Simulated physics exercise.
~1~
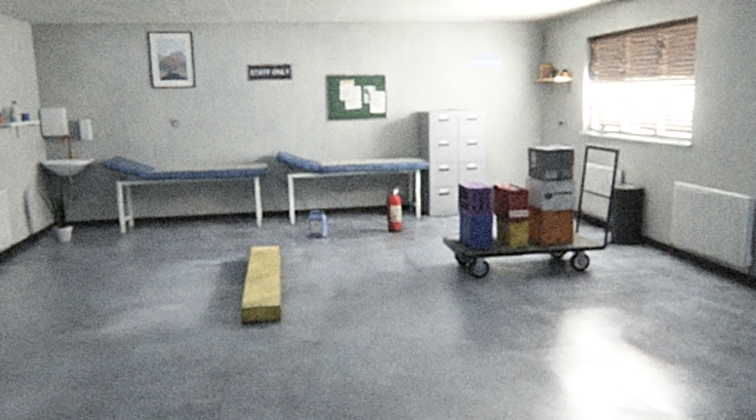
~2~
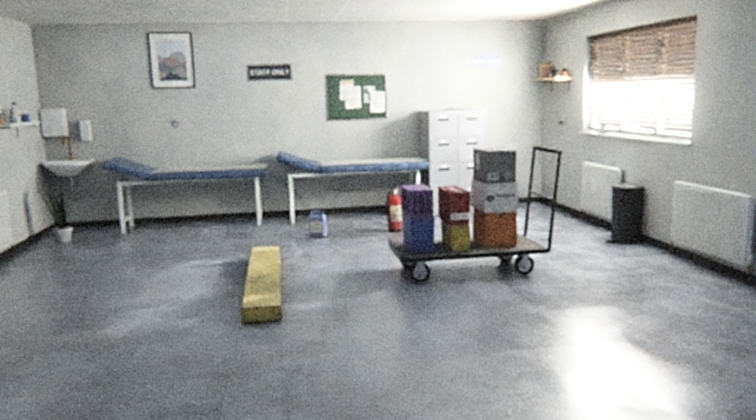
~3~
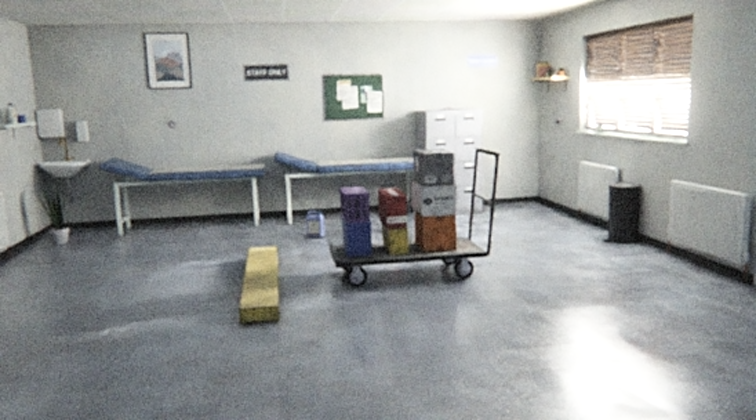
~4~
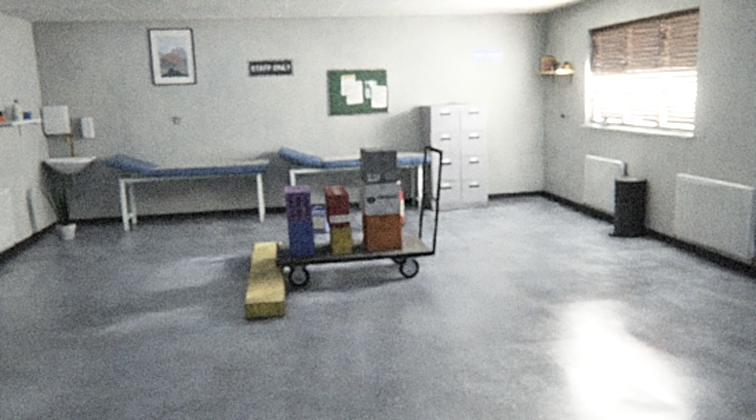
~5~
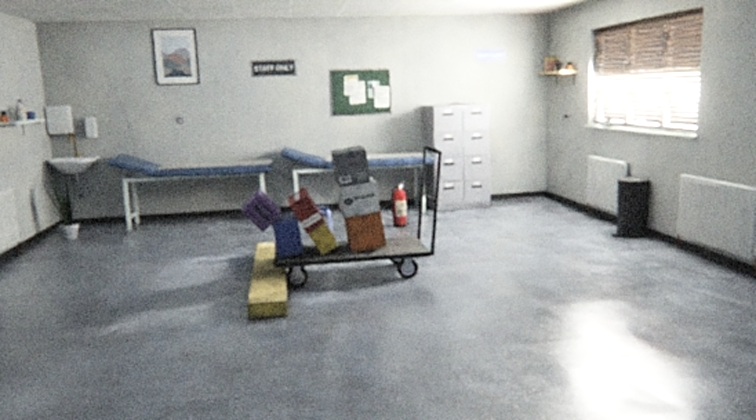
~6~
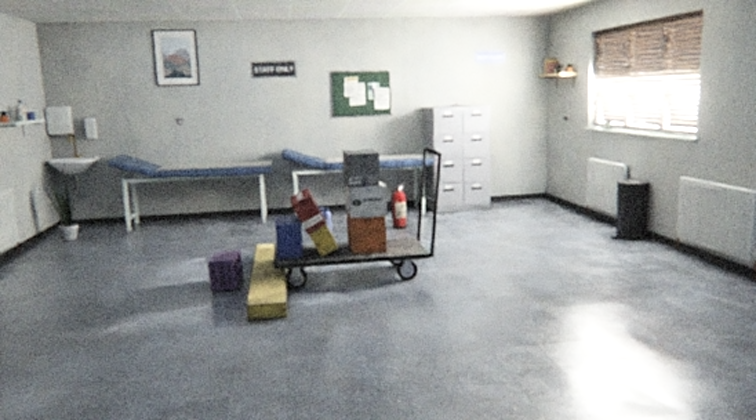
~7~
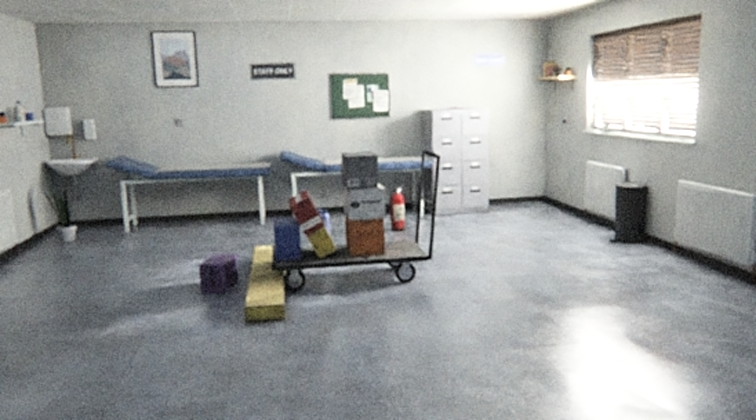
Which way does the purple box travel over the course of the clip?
It moves to the left, first riding on the trolley and then toppling over the yellow step onto the floor beyond.
